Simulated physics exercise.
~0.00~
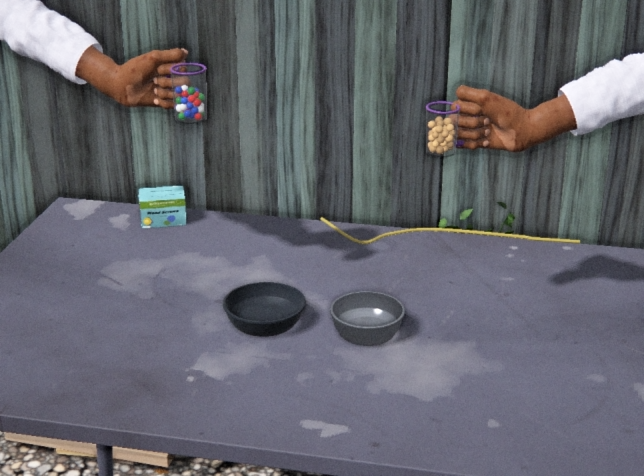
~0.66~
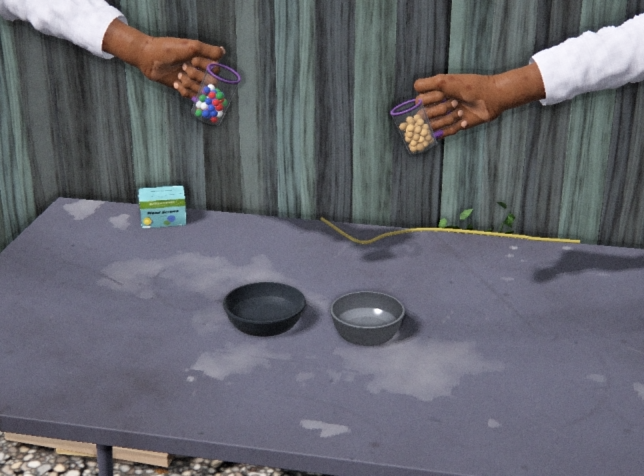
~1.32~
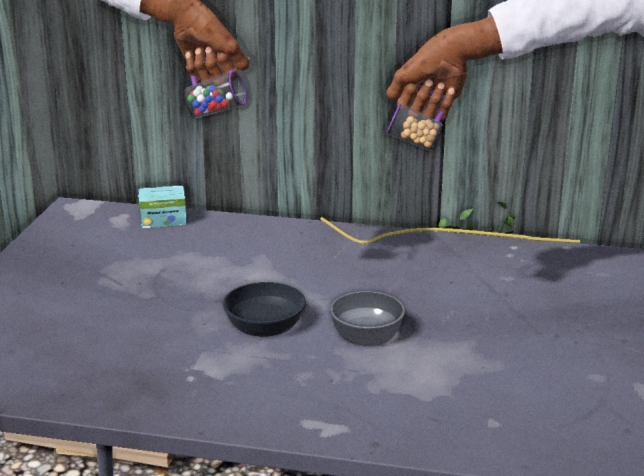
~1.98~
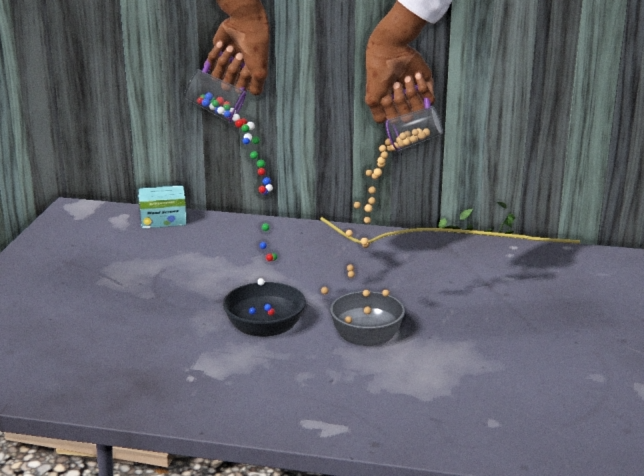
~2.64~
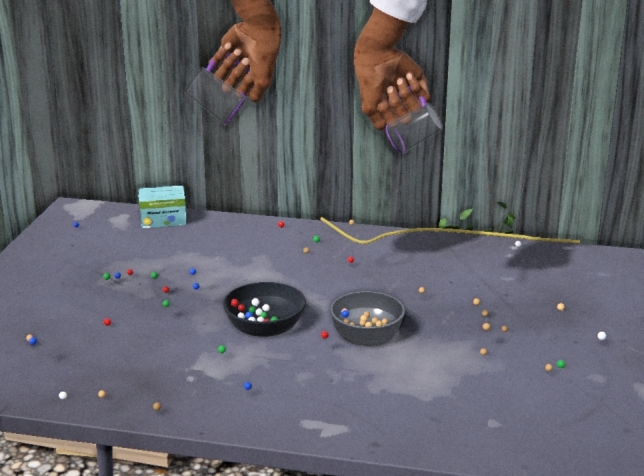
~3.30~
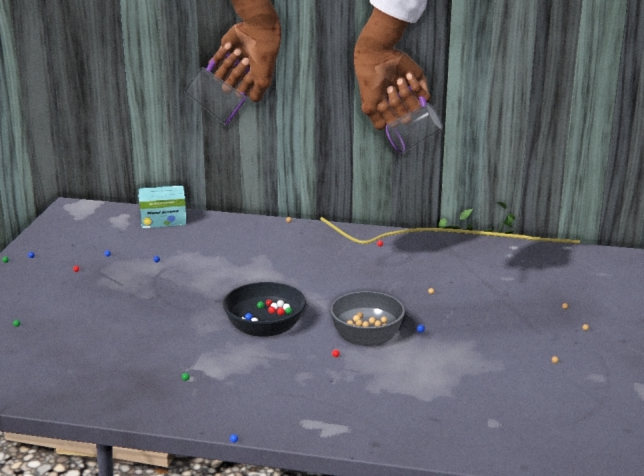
Over a grey table, two hands tip cups of beads above bowls, scattering many outside.
